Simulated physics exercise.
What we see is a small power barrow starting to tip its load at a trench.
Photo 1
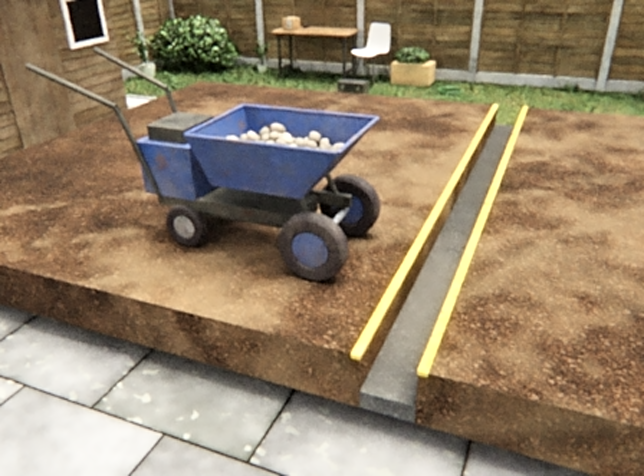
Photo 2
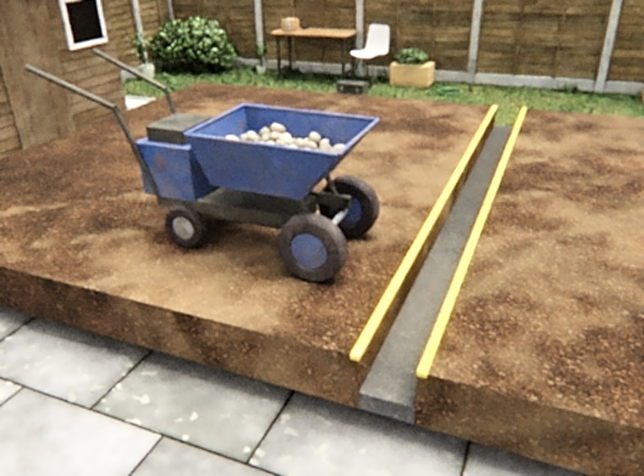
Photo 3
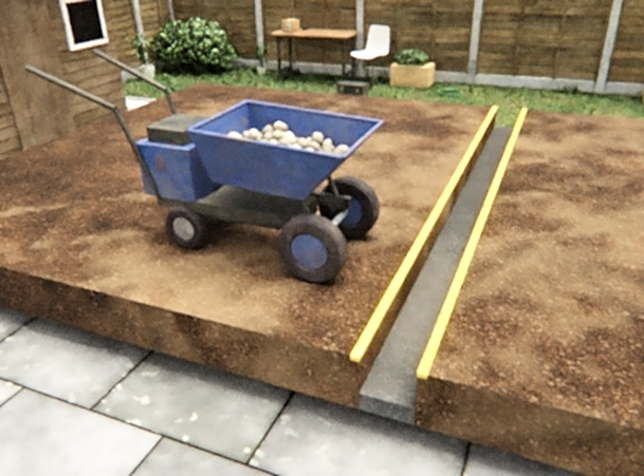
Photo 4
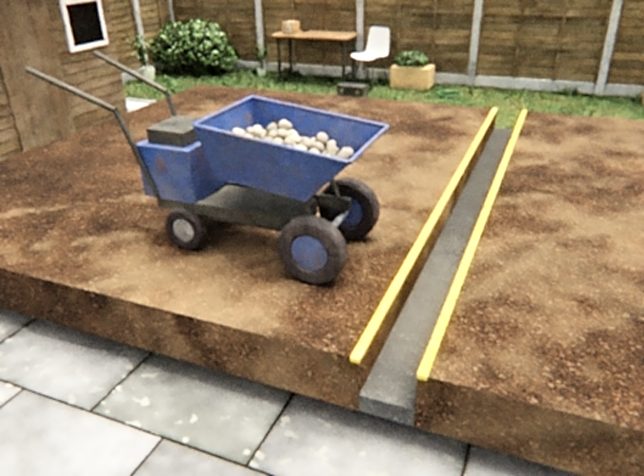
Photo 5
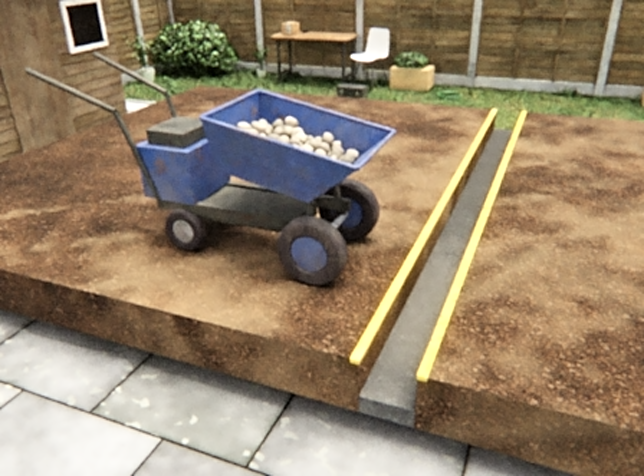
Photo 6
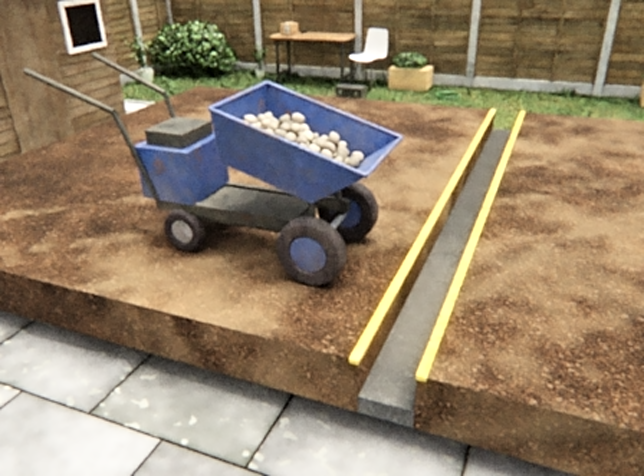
The footage shows a small blue power barrow loaded with pale pebbles, standing on bare soil left of a narrow trench edged in yellow. Its skip starts level, then gradually tilts forward to the right while the wheels stay put.
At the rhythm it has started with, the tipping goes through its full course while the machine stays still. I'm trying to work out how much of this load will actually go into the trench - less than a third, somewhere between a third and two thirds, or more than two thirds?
I reckon it's the middle case, with the trench getting one-third to two-thirds.
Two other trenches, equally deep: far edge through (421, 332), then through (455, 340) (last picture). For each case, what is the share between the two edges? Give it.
About 20 %, then 80 %.
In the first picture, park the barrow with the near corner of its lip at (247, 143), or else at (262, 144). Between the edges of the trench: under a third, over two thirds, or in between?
At the first place one to two thirds, at the second between a third and two thirds.
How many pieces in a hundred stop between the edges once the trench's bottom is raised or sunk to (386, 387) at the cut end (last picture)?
I'd guess about 40 %.
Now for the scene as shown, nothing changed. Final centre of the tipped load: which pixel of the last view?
Centre at rest: Close to (469, 278).
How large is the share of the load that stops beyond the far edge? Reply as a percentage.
Around 55 %.
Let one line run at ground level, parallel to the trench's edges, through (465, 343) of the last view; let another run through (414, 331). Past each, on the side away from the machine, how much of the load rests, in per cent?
Some 40 and some 70 per cent, respectively.
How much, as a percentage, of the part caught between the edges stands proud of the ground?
I'd put it near 0 per cent.
Shortly afterwards, skip tipped steeply; the whole lot in the skip.
Next, skip tipped right over; the bulk in the skip; a little in or heaped over the trench; a little beyond it; a little falling.
Some moments later, skip tipped right over; a little in the skip; near a third in or heaped over the trench; near half beyond it.
In the end, skip tipped right over; near half in or heaped over the trench; near half beyond it.
